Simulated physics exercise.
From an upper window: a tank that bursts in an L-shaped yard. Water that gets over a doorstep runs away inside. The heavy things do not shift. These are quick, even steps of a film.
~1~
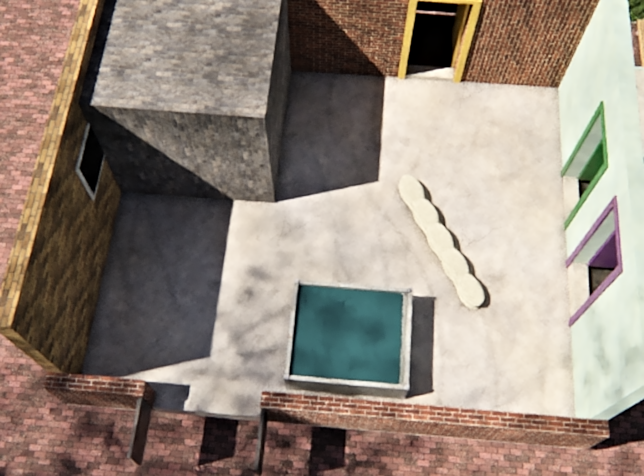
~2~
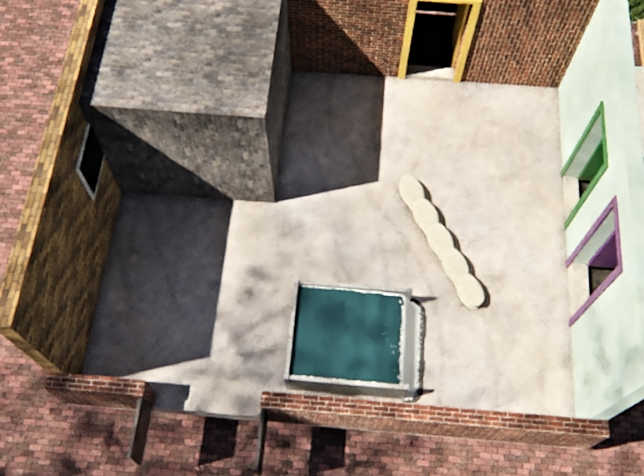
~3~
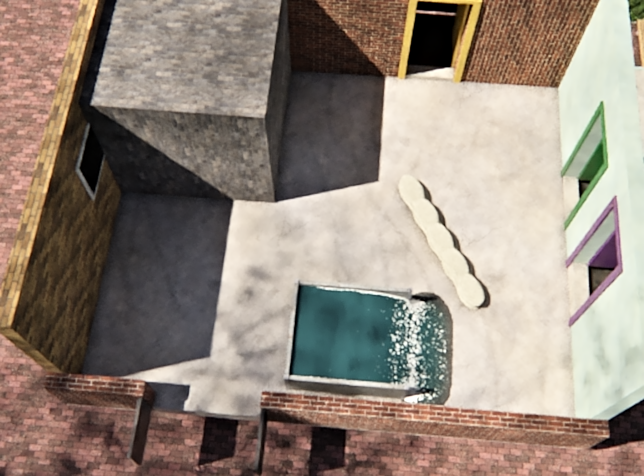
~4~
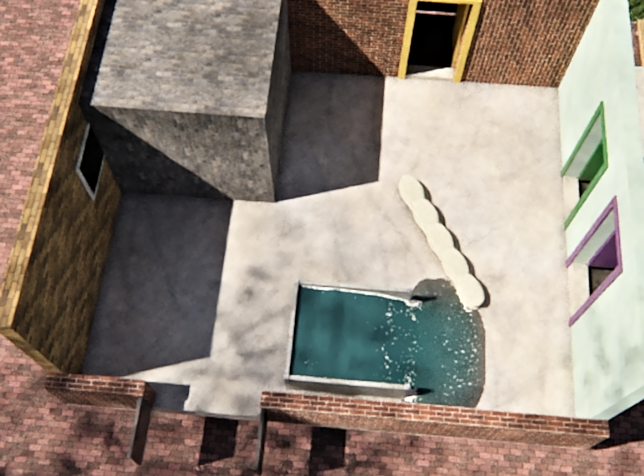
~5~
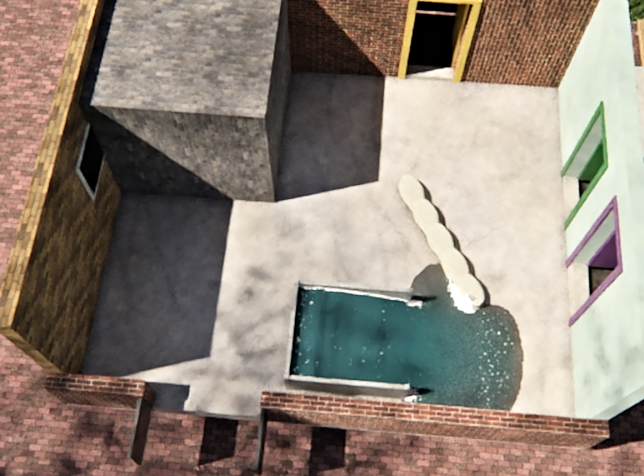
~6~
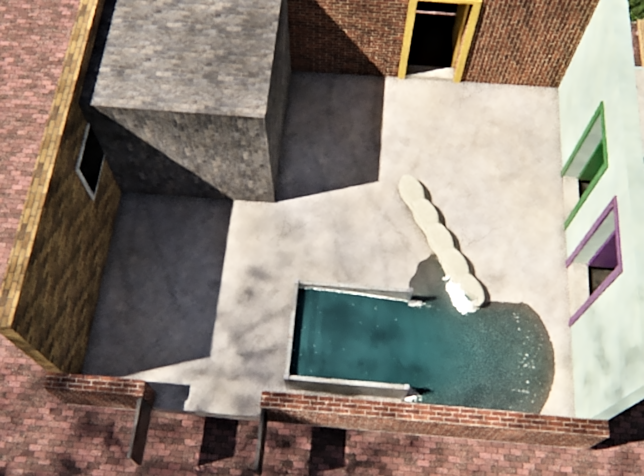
In the video, seen from above, teal water sits still in a rectangular tank in a walled yard, then bursts out through its right side and spreads rightward across the pale floor, reaching around the lower end of a low, scalloped white barrier.
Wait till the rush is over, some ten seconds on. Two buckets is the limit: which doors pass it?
In the end: The yellow door admits no more than that; the purple door admits no more than that; the green door admits no more than that.
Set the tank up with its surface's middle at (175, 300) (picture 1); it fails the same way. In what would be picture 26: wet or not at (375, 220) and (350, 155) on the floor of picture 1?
In that order: Covered, covered.
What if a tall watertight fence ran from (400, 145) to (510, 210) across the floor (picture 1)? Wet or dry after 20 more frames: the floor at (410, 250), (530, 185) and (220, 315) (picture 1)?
One after the other: Under water, under water, dry.
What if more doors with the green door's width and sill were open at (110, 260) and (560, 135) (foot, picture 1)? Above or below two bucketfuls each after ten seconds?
As listed: Lets less in, is under.
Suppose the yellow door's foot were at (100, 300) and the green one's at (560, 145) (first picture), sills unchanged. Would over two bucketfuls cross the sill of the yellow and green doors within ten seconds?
One by one: Yellow stays under; green is under.
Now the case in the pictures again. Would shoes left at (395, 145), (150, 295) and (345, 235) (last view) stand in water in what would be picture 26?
In turn: Not flooded, clear, wet.
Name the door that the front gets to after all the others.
Last comes the one in yellow.
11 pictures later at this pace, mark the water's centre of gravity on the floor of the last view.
Around (460, 347).
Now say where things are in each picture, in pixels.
The first picture shows still water in the tank at (350, 334).
In the second picture, the front is at (415, 305), out from the gap at (404, 346).
In the third picture, the front is at (434, 300), out from the gap at (403, 347).
In the fourth picture, the front is at (456, 291), out from the gap at (403, 347).
In the fifth picture, water pours out at (403, 347) and has run to (517, 342).
In the sixth picture, the front is at (547, 348), out from the gap at (403, 347).
A moment on, water covers 15 % of the floor; the yellow door not reached, the purple door wet at the sill, nothing in, the green door not reached.
Next, water covers 25 % of the floor; the yellow door not reached, the purple door wet at the sill, nothing in, the green door wet at the sill, nothing in.
Then, water covers 45 % of the floor; the yellow door not reached, the purple door wet at the sill, nothing in, the green door wet at the sill, nothing in.
Later, water covers 65 % of the floor; the yellow door under two buckets in, the purple door wet at the sill, nothing in, the green door under two buckets in.
In the end, water covers 80 % of the floor; the yellow door under two buckets in, the purple door wet at the sill, nothing in, the green door under two buckets in.
